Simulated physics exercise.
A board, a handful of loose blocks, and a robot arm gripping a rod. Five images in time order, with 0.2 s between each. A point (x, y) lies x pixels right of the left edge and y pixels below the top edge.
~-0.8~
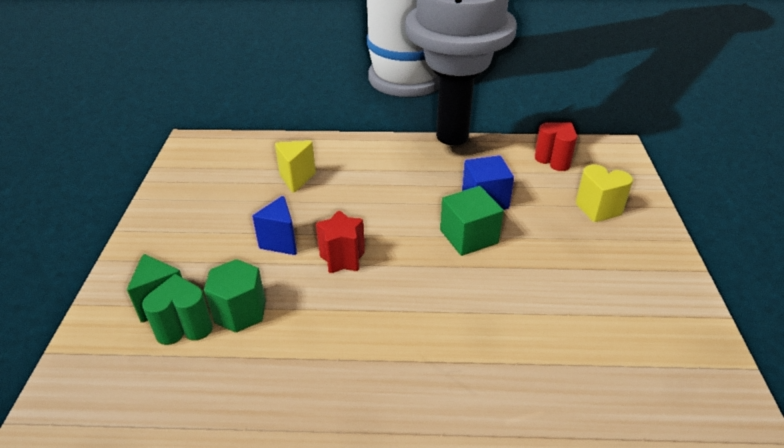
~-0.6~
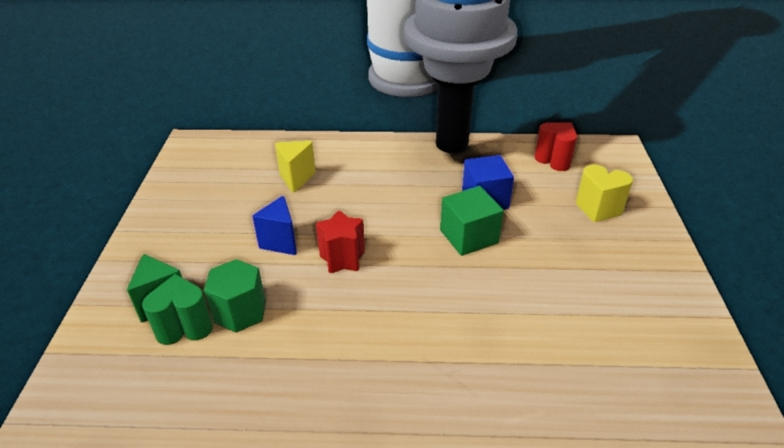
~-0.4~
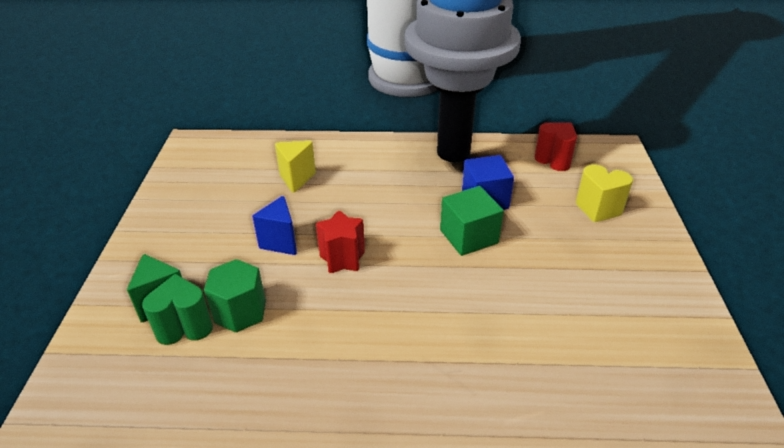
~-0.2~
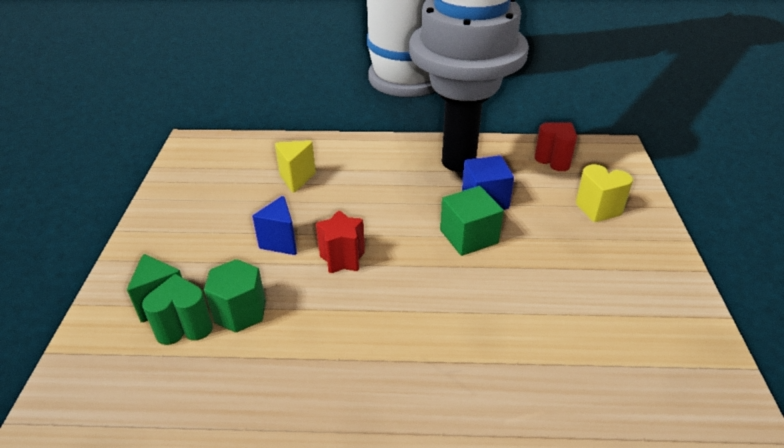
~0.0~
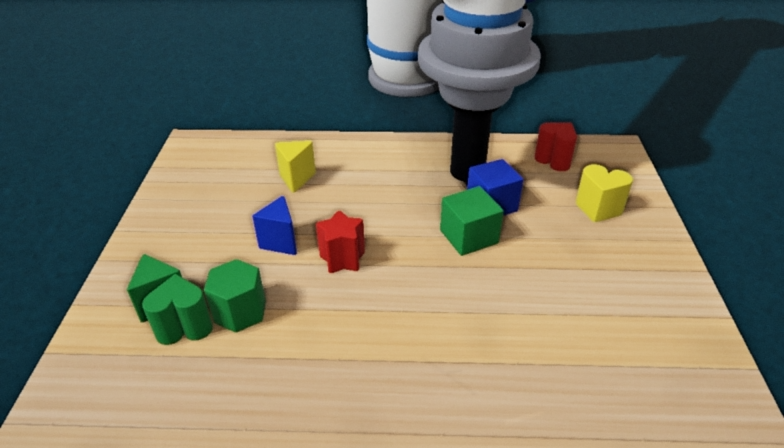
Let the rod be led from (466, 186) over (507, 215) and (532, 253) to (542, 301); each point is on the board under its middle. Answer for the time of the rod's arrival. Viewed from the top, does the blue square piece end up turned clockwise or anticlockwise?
Its spin: Anticlockwise.
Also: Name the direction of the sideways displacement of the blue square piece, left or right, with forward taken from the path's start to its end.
Its sideways move is to the left.
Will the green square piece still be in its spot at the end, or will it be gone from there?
That block remains where it is.
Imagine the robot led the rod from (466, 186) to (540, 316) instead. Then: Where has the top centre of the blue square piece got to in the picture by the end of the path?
The answer is (541, 200).
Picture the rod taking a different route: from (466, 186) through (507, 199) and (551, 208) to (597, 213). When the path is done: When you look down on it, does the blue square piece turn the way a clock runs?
The answer is yes.
The first path, step by step. One third of the way, rod (510, 201); blue square piece (547, 200), turned 20° anticlockwise.
Two thirds of the way, rod (535, 240); blue square piece (583, 222), turned 65° anticlockwise.
At the end, rod (545, 287); green square piece not moved; blue square piece (583, 223), turned 65° anticlockwise.
